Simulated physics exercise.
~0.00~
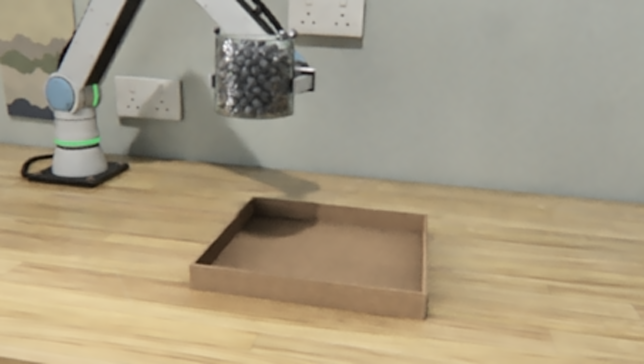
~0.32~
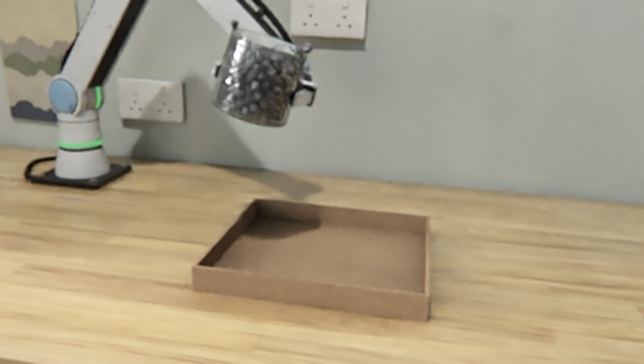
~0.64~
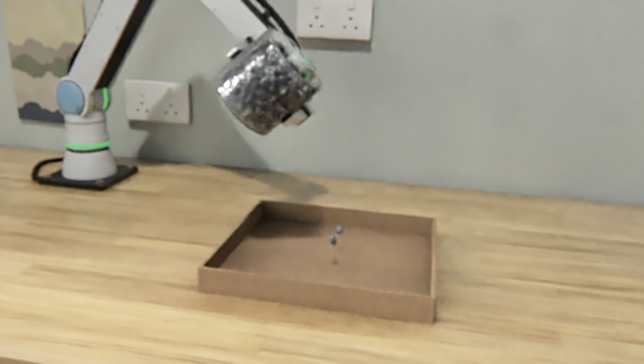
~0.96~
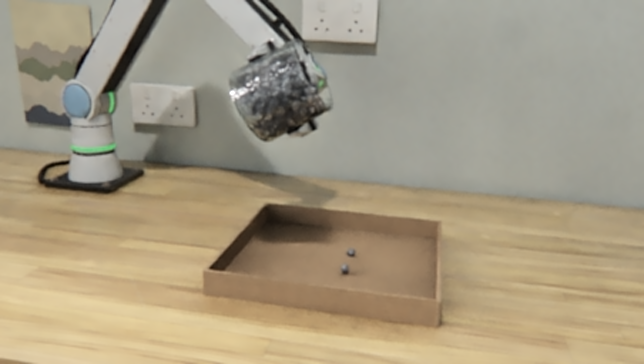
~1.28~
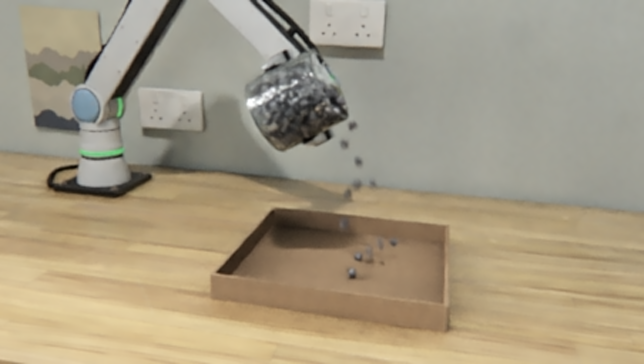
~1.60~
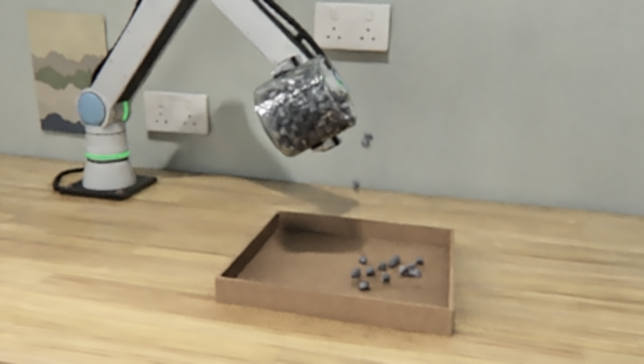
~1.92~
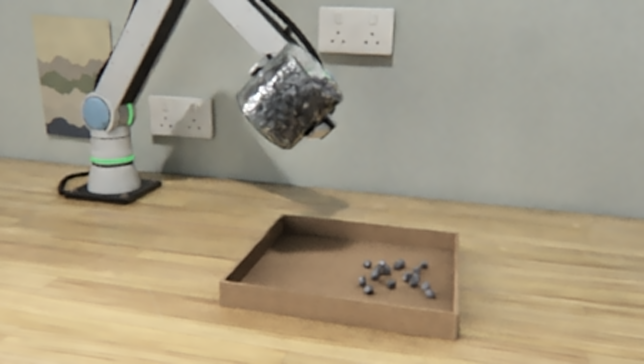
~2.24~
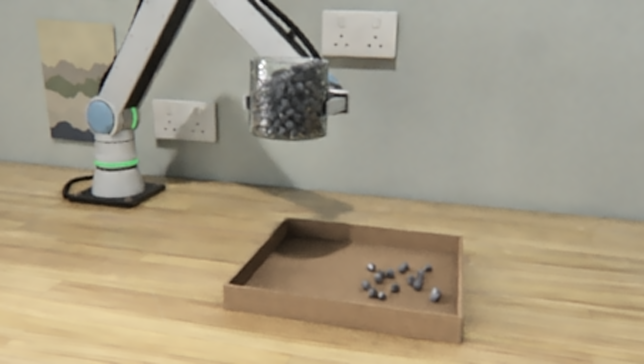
A robot arm tips a clear tumbler, spills some pebbles into a tray, and rights it.
